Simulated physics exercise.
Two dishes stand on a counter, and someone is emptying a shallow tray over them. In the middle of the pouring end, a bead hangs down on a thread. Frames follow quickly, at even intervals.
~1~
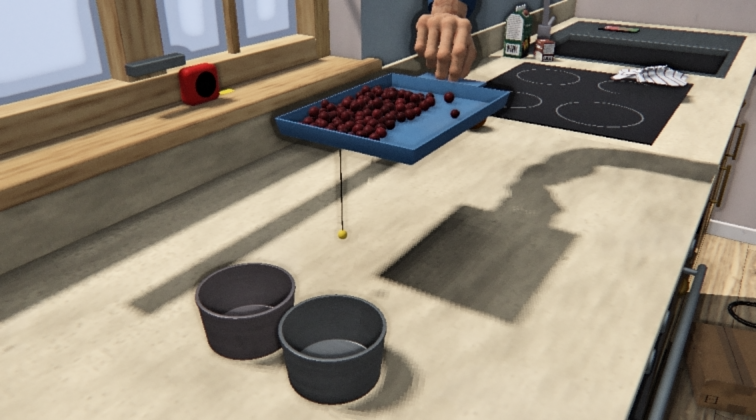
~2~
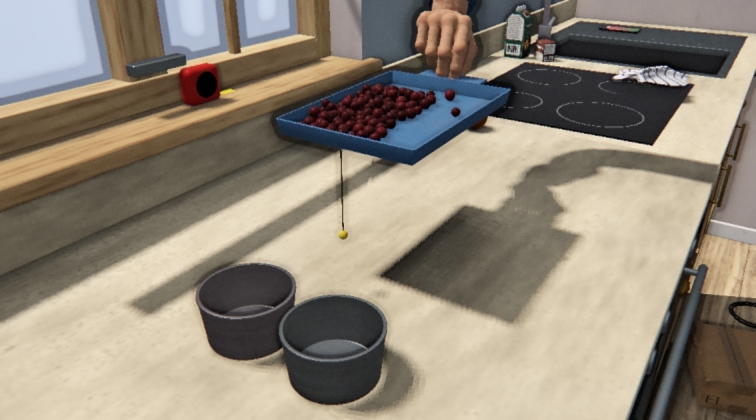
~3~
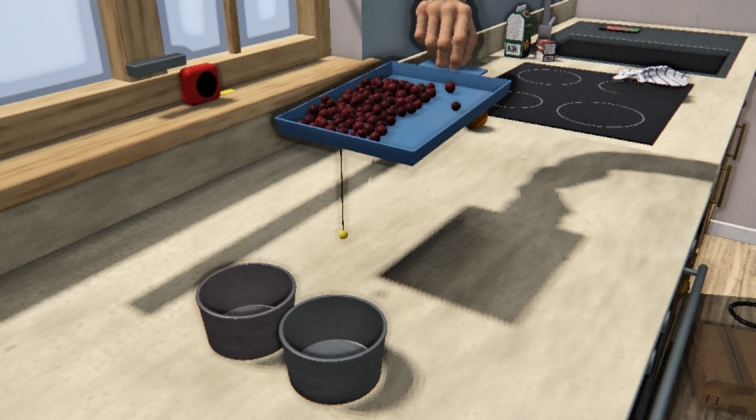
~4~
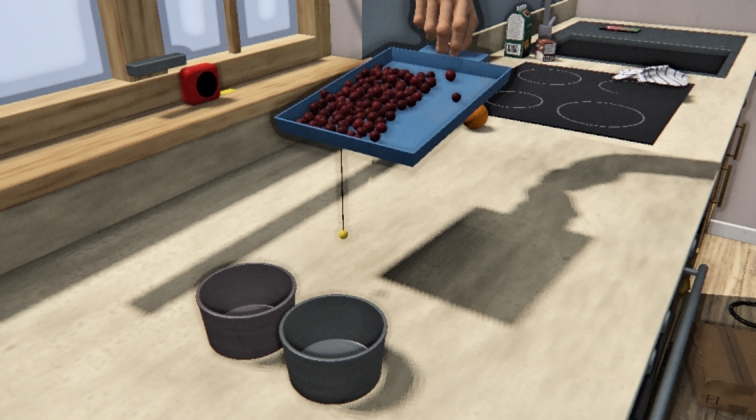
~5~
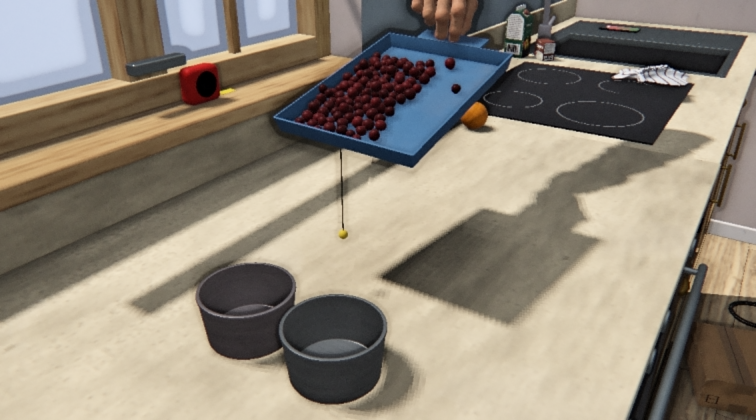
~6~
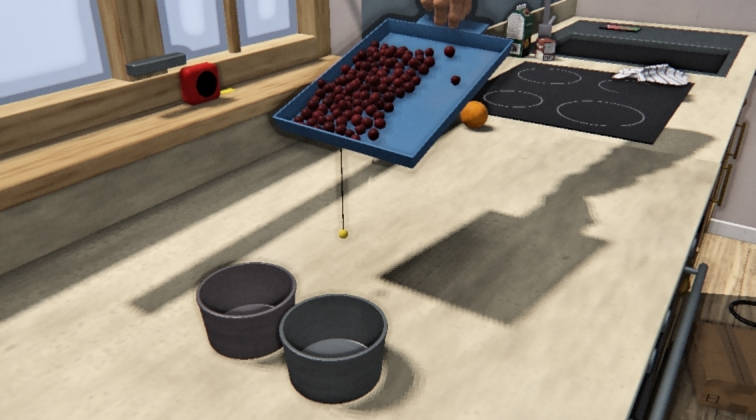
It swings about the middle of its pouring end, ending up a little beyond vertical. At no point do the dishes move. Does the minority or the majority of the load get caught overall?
The minority of it gets caught.
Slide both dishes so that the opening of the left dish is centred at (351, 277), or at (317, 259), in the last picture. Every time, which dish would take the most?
So: The one further left first, and the one further left second.
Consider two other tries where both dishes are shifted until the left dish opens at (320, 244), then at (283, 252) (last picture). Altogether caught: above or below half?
First place: Short of half; second place: Beyond half.
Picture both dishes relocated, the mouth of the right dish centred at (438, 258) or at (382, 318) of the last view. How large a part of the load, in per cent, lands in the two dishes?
First placement: 0 per cent; second placement: 60 per cent.
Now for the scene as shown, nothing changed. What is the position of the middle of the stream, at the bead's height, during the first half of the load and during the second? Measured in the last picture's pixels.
At (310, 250) for the first part, then at (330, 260) for the others.
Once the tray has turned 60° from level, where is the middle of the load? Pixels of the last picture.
I'd put it at about (349, 103).
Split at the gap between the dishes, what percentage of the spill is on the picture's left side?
About 20 percent of the spill.
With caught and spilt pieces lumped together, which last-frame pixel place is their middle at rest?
Close to (328, 311) in the last view.
Just after the last frame, tray tipped steeply; almost all on the tray; about a tenth in the air.
A moment on, tray tipped right over; almost all on the tray; just a few in the right dish; just a few in the left dish; about a tenth outside both.
Further on, tray tipped past a quarter turn; just a few in the right dish; about a tenth in the left dish; the larger part outside both.
When it is over, tray tipped past a quarter turn; just a few in the right dish; about a tenth in the left dish; the larger part outside both.
